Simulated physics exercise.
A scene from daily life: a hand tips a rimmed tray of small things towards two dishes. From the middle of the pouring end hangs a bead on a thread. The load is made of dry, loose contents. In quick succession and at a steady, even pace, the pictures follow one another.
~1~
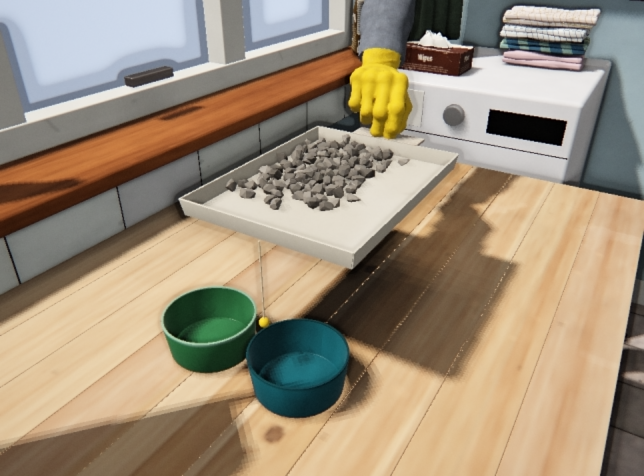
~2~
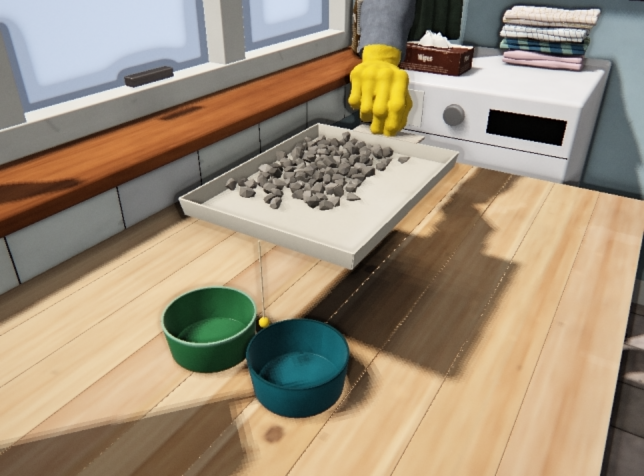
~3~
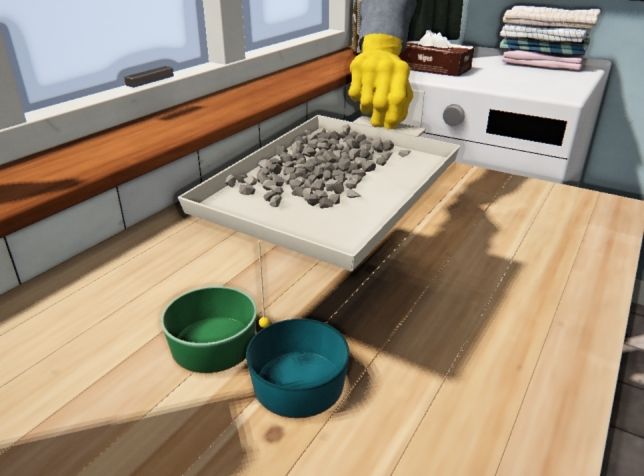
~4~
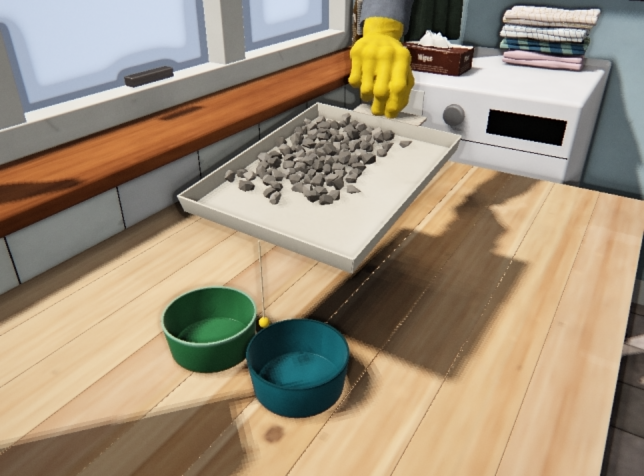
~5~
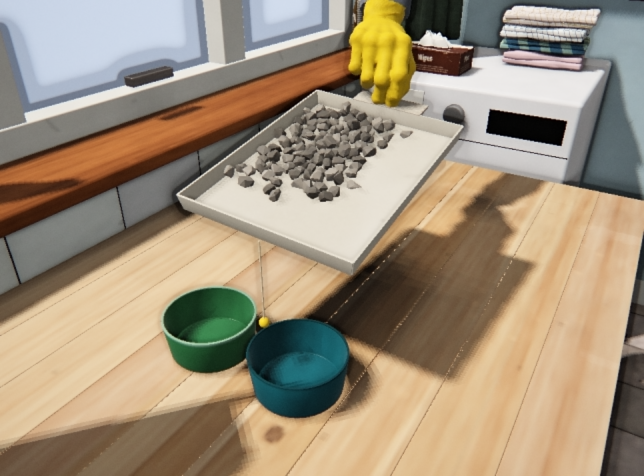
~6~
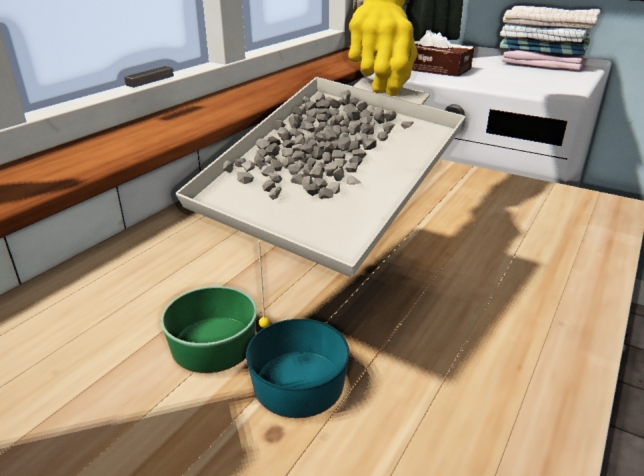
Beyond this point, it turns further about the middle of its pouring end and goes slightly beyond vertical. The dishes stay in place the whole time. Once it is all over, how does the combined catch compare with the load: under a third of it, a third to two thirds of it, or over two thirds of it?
The combined catch is a third to two thirds of the load.
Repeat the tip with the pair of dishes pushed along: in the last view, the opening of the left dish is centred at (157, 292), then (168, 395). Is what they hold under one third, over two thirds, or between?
Try one: Under a third. Try two: Less than a third.
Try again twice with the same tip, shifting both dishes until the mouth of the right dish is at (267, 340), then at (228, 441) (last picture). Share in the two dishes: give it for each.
Respectively 20 percent and 0 percent.
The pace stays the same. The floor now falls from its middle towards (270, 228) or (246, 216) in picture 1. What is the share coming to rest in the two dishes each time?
About 30 %, then 70 %.
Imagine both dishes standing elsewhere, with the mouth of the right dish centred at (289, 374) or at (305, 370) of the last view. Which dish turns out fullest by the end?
So at the first spot it's the one placed on the right, and at the second spot it's the one placed on the right.
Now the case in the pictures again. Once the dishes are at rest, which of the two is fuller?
The right-hand one comes out ahead.
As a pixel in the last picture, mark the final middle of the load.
Near pixel (305, 400).
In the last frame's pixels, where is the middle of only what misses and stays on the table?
Its middle is at roughly (331, 467).
Shortly afterwards, tray tipped steeply; all but a few on the tray; only a few outside both; a little in the air.
Next, tray tipped right over; near half on the tray; near a quarter in the right dish; near a third outside both; only a few in the air.
Some moments later, tray tipped past a quarter turn; near half in the right dish; near half outside both.
In the end, tray tipped past a quarter turn; near half in the right dish; none at all in the left dish; near half outside both.
